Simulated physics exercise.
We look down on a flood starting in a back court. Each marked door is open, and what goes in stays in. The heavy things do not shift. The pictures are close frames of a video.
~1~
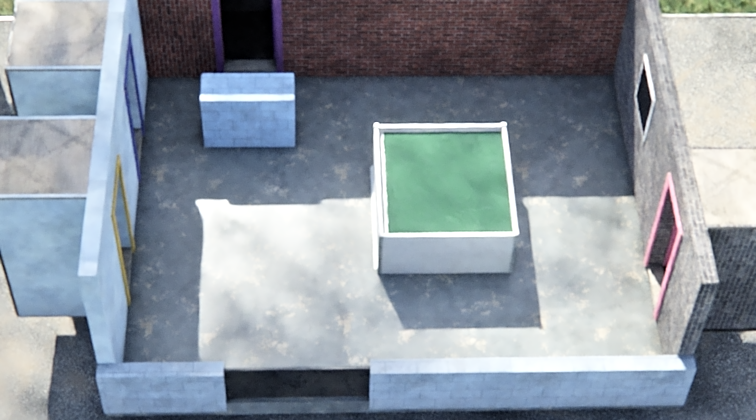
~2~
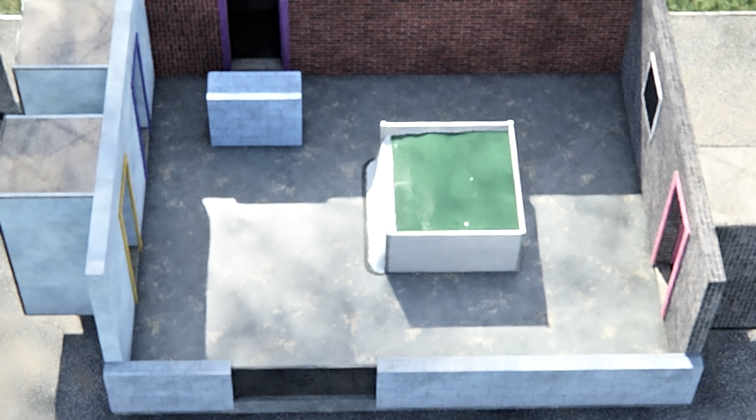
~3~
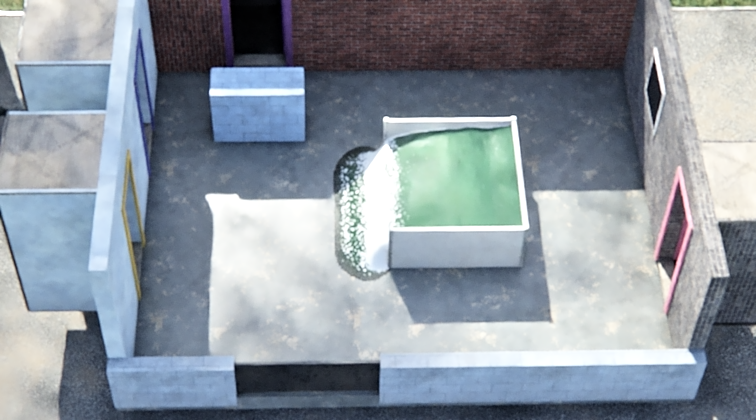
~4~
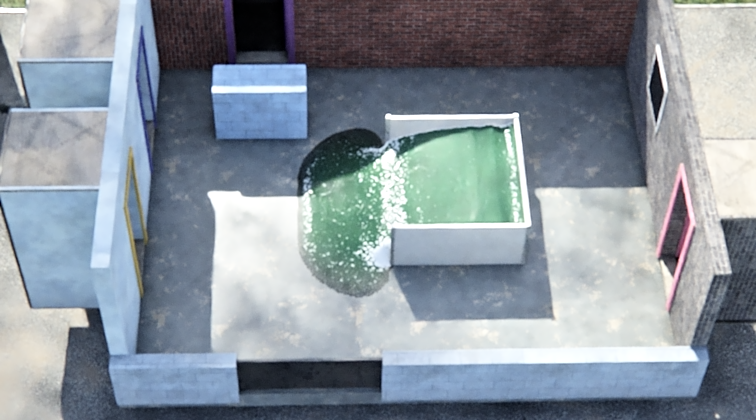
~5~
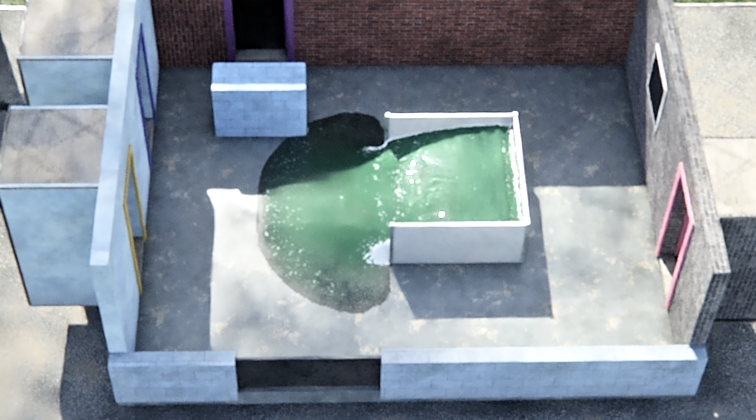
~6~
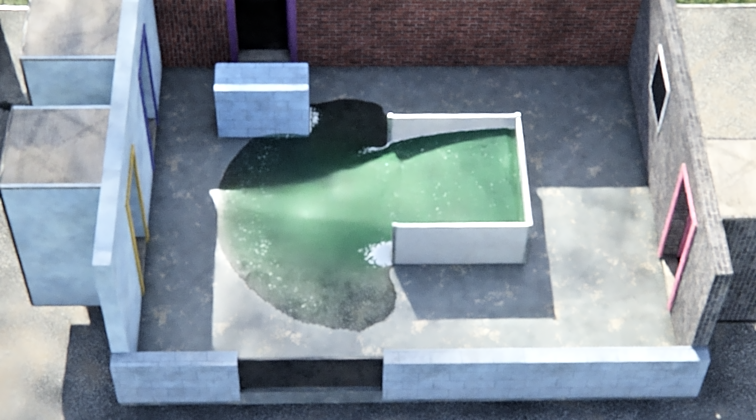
Green water pouring from the open left side of a white tank, spreading leftward across a walled courtyard's grey floor.
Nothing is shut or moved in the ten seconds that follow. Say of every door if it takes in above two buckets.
In the end: The purple door admits no more than that; the yellow door lets in a lot; the pink door lets in a lot; the blue door lets in a lot.
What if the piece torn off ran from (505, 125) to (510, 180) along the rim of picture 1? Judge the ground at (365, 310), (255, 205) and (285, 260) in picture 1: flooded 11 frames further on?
In that order: Clear, free of water, no water.
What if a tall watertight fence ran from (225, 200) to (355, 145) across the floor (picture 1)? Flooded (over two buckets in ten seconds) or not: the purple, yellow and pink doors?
In short: Purple holds, yellow passes that mark, pink takes more.
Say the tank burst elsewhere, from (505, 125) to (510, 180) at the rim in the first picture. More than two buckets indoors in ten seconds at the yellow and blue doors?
Then: The yellow door takes less; the blue door is under.
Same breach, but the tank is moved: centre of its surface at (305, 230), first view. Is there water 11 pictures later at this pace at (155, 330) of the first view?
At that place: Wet.
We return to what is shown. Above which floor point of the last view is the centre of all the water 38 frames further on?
Around (320, 226).
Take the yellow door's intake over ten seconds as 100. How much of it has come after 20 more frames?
Close to 90 %.
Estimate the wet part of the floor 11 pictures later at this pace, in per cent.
Close to 45 %.
A moment on, water covers 40 % of the floor; the purple door not reached, the yellow door under two buckets in, the pink door not reached, the blue door under two buckets in.
Next, water covers 45 % of the floor; the purple door wet at the sill, nothing in, the yellow door far over two buckets in, the pink door not reached, the blue door far over two buckets in.
Then, water covers 50 % of the floor; the purple door wet at the sill, nothing in, the yellow door far over two buckets in, the pink door not reached, the blue door far over two buckets in.
Later, water covers 85 % of the floor; the purple door wet at the sill, nothing in, the yellow door far over two buckets in, the pink door not reached, the blue door far over two buckets in.
In the end, water covers 100 % of the floor; the purple door wet at the sill, nothing in, the yellow door far over two buckets in, the pink door over two buckets in, the blue door far over two buckets in.
